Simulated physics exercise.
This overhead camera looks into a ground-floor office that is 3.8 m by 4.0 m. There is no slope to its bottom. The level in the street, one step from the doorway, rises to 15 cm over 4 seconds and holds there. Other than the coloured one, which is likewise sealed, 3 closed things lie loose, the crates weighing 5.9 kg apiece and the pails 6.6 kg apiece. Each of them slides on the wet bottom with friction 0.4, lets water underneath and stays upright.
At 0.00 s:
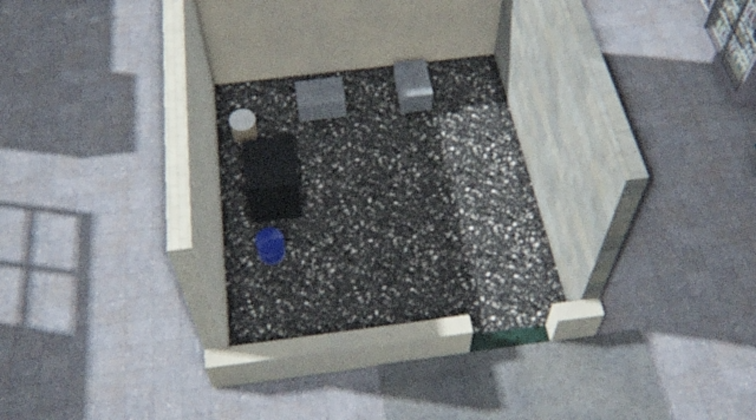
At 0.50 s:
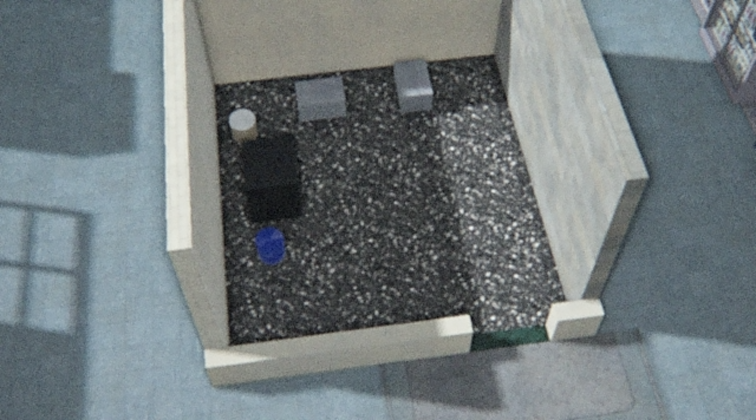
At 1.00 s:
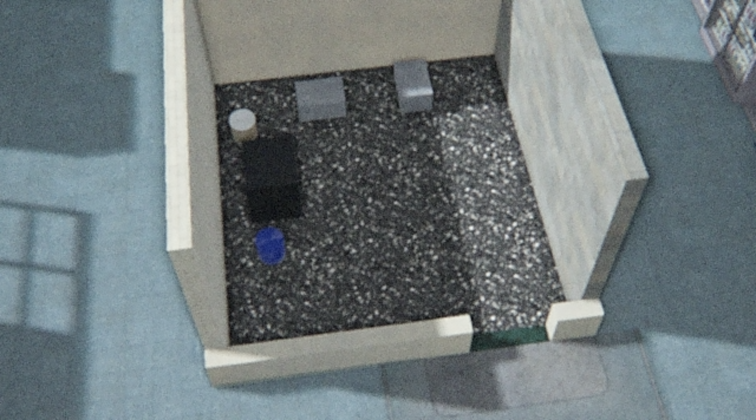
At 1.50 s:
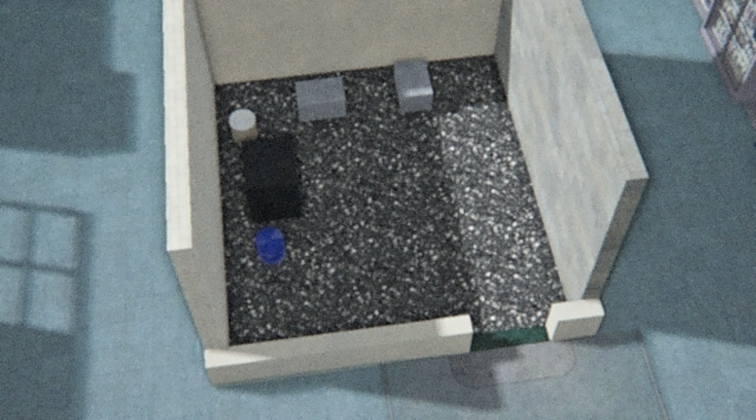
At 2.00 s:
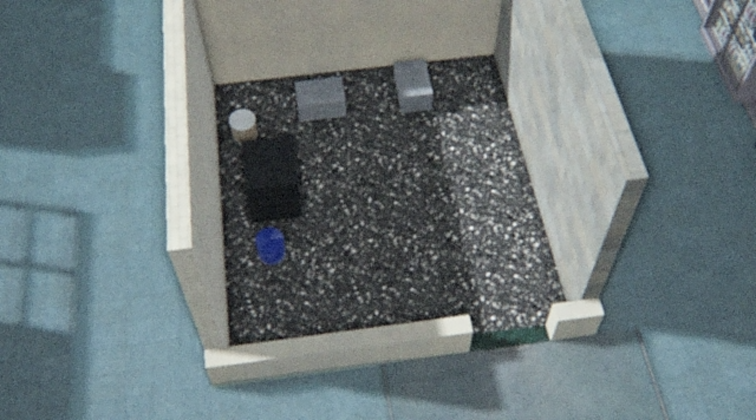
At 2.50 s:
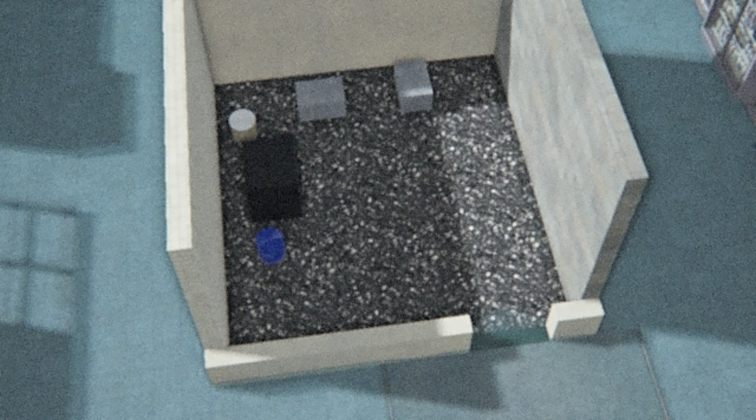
A roofless, cream-walled office with a speckled black floor is seen from high above, its doorway at the lower right. A blue pail sits below a black box on the left, near a small whitish cylinder, with two grey boxes along the back wall. Blue-green water spreads over the grey street, closes over the patch outside the doorway and reaches the green sill, while the objects and camera stay still.
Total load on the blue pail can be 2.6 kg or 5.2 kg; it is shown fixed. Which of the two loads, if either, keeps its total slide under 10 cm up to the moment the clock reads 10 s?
Watching this, the lighter ballast does the job.
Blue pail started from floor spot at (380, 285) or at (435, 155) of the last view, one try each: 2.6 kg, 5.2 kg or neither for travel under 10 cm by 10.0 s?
The light mass does it, then only the heavy mass does it.
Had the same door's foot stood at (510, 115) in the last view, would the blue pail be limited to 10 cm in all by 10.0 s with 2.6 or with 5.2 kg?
Okay, so the light mass does it.
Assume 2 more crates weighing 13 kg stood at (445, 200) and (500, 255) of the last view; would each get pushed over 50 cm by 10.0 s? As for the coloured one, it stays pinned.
In the order given, within the mark and then beyond the mark.
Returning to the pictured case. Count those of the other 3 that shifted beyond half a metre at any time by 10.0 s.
Answer: 2.
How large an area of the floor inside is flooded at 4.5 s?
Wet area: Approx. 4.0 m2.
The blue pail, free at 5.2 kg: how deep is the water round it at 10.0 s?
Something like 1 centimetres.
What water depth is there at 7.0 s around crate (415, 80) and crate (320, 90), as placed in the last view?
Depths: Near 3 cm, then near 2 cm.
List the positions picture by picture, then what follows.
The blue pail at (270, 239), on the bottom; water covers 0.0 m2; 0 of 4 have shifted, in the first frame.
The blue pail at (270, 239), on the bottom; water covers 0.0 m2; 0 of 4 have shifted, in the second frame.
The blue pail at (270, 239), on the bottom; 0.0 m2 under water; 0 of 4 have shifted, in the third frame.
The blue pail at (270, 239), on the bottom; 0.0 m2 under water; 0 of 4 have shifted, in the fourth frame.
The blue pail at (270, 239) rests on the ground; water covers 0.0 m2; 0 of 4 have shifted, in the fifth frame.
The blue pail at (270, 239), on the bottom; water covers 0.1 m2; 0 of 4 have shifted, in the sixth frame.
After 3.5 s the blue pail would be 0 cm from its start with 2.6 kg and 0 cm from its start with 5.2 kg; 0 cm of water round it then.
After 4.5 s the blue pail would be 0 cm from its start with 2.6 kg and 0 cm from its start with 5.2 kg; 0 cm of water round it then.
After 7.0 s the blue pail would be 0 cm from its start with 2.6 kg and 0 cm from its start with 5.2 kg; 1 cm of water round it then.
After 10.0 s the blue pail would be 0 cm from its start with 2.6 kg and 0 cm from its start with 5.2 kg; 1 cm of water round it then.
